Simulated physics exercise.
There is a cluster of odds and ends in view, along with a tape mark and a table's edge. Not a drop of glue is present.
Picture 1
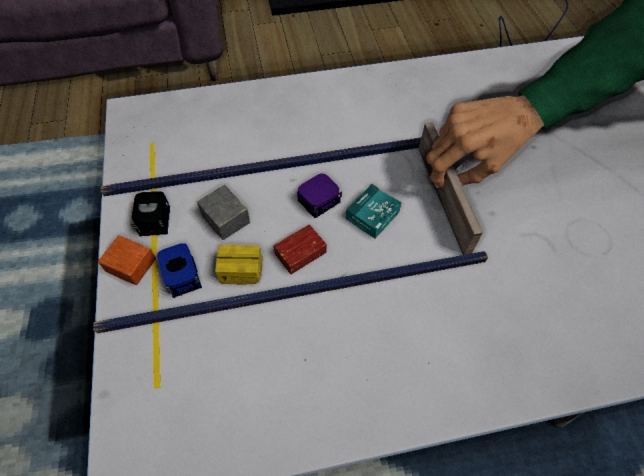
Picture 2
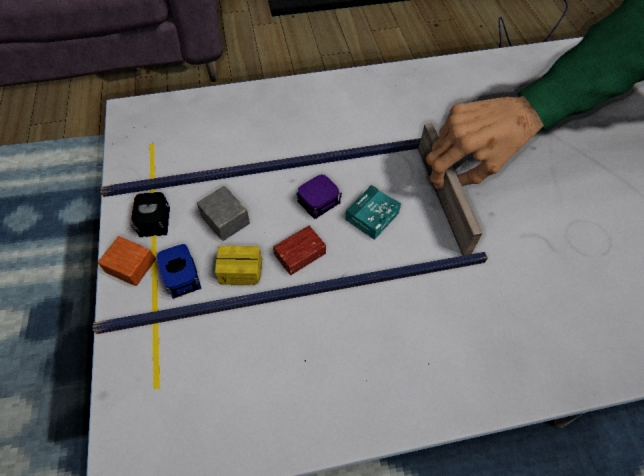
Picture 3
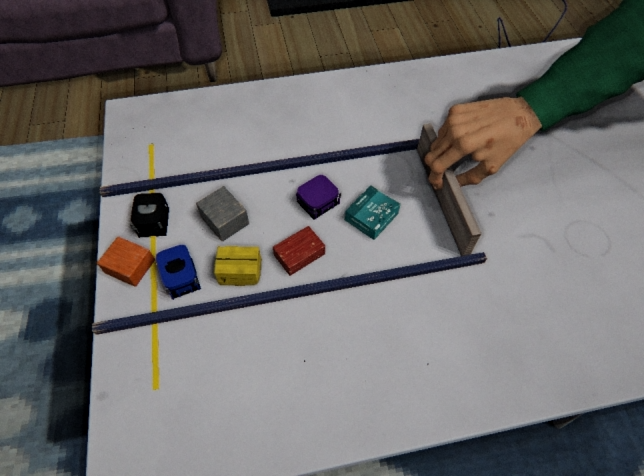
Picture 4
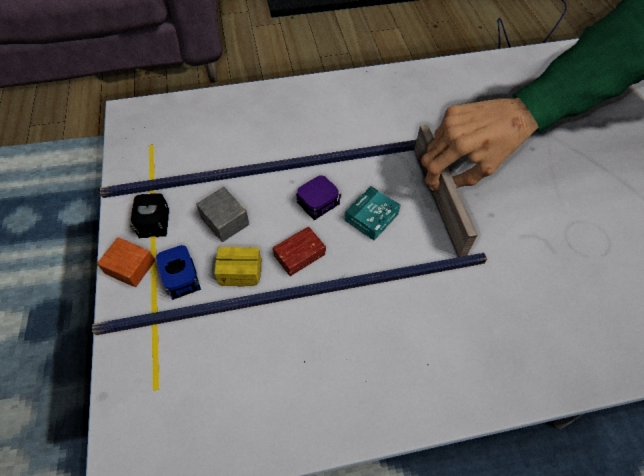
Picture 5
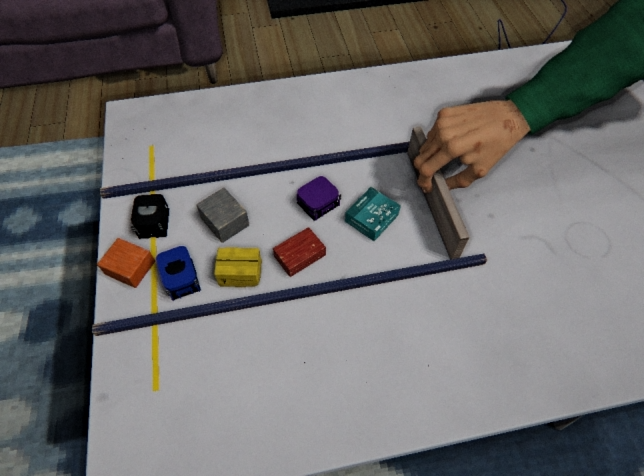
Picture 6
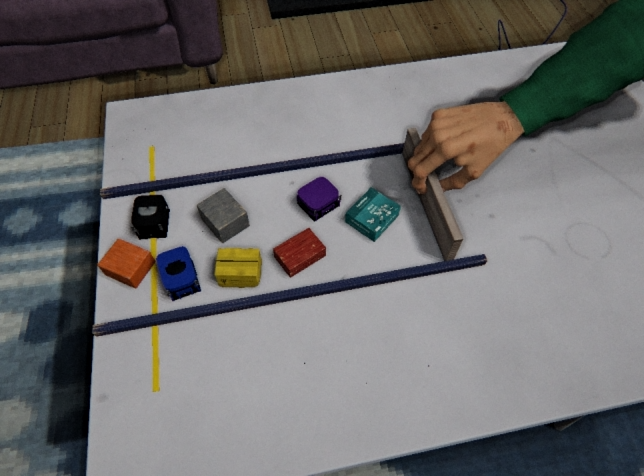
A hand in a green sleeve sliding a board slightly left between two rods, while the colourful blocks ahead remain still.
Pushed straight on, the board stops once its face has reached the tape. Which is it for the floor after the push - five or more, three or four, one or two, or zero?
For the floor it is three or four.
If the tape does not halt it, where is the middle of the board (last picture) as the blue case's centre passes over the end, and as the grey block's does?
Approx. (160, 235) / approx. (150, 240) for the other.
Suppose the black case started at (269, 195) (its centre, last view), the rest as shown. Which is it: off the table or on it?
Well, this time it stays in place.
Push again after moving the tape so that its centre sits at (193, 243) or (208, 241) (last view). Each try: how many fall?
In order, 1 and 0.
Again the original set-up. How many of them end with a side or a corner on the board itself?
All in all, 3.
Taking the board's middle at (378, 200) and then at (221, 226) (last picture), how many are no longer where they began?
1 by the first point, 8 by the second.
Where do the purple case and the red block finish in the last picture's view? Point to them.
Middles: Around (134, 209) and around (137, 296).
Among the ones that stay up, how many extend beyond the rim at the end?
The count is 2.
Soon after, none off yet; orange block at rest near (127, 263); black case at rest near (151, 217); blue case at rest near (179, 273).
After that, none off yet; orange block at rest near (126, 263); black case moving near (144, 218); blue case displaced a little near (158, 278).
In the end, the number that fall off is three or four; gone, blue case, black case and orange block.
